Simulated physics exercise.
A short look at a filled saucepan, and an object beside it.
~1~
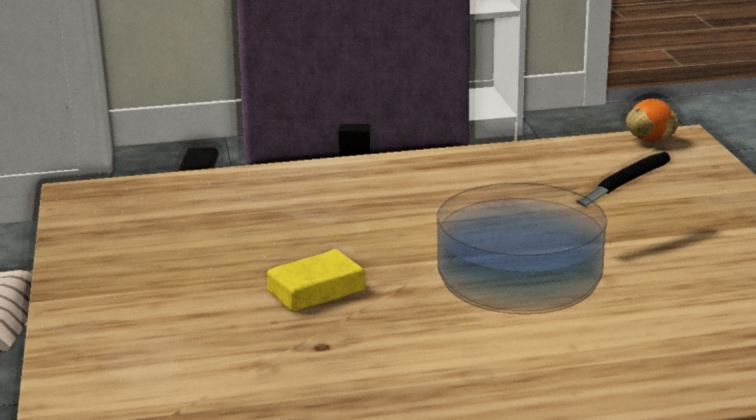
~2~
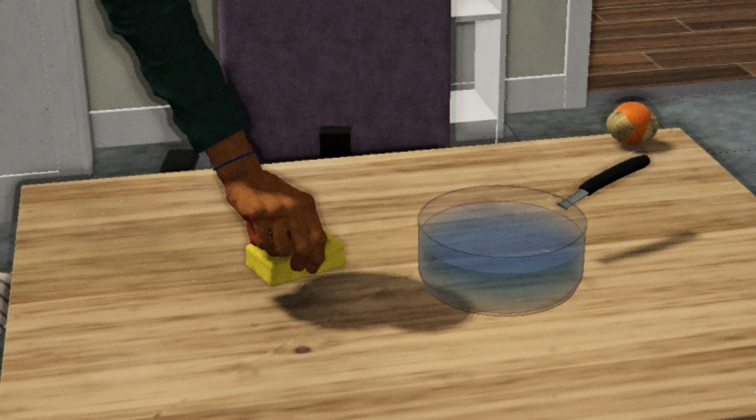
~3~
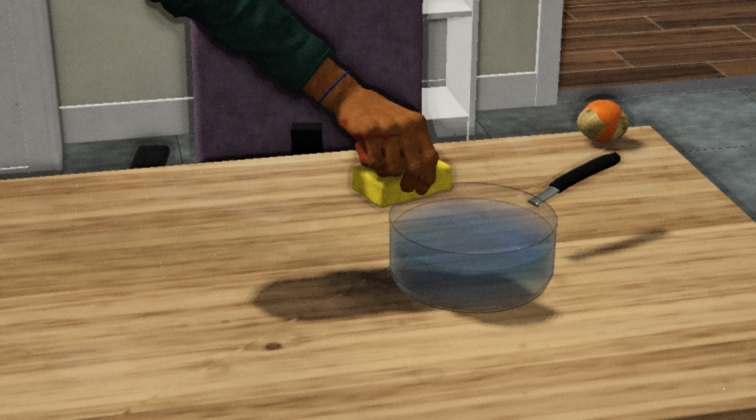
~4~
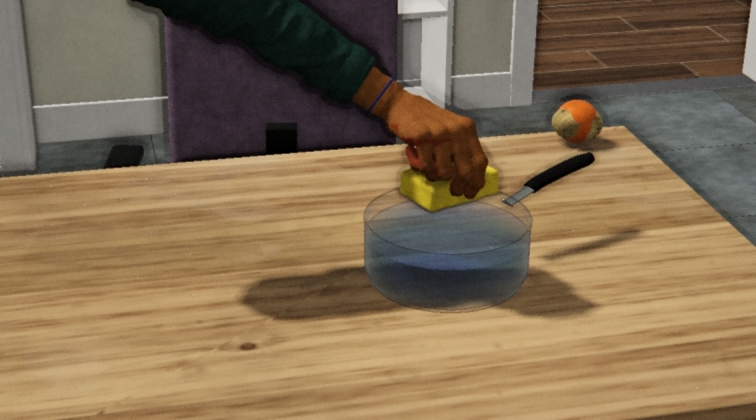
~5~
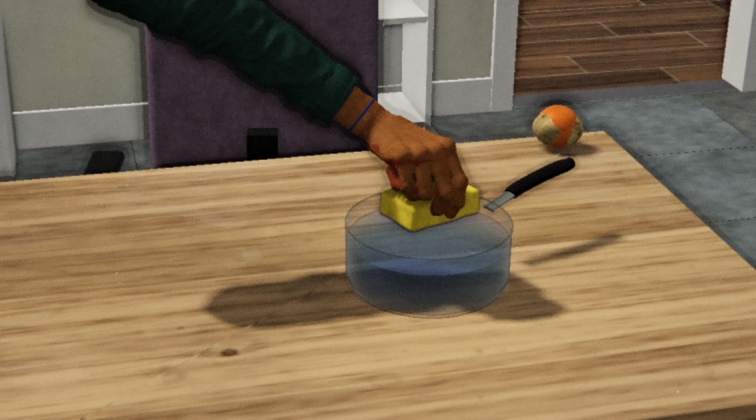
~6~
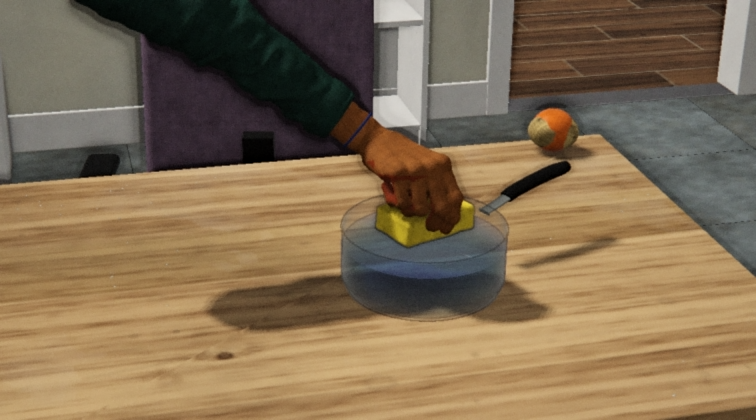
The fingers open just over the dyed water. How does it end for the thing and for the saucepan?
In the dyed water it stays at the surface. The saucepan has room for it.
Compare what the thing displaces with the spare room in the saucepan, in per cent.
Near 10 in a hundred.
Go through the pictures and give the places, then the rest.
In the first picture, the sponge lies on the top at (316, 280); saucepan (520, 246) about three quarters full.
In the second picture, a hand picks up the sponge at (295, 256); saucepan about three quarters full, surface at (501, 236).
In the third picture, the sponge is carried over at (402, 178); saucepan (472, 245) about three quarters full.
In the fourth picture, the sponge is above the saucepan at (449, 182); saucepan about three quarters full, surface at (447, 233).
In the fifth picture, the sponge comes down at (430, 201); saucepan (428, 250) about three quarters full.
In the sixth picture, the sponge is just over the surface at (425, 217); saucepan about three quarters full, surface at (424, 241).
A moment on, the sponge enters the dyed water; the saucepan is about three quarters full.
Further on, the sponge comes up again; the saucepan is about three quarters full.
When it is over, the sponge is afloat; the saucepan is about three quarters full; none went over.
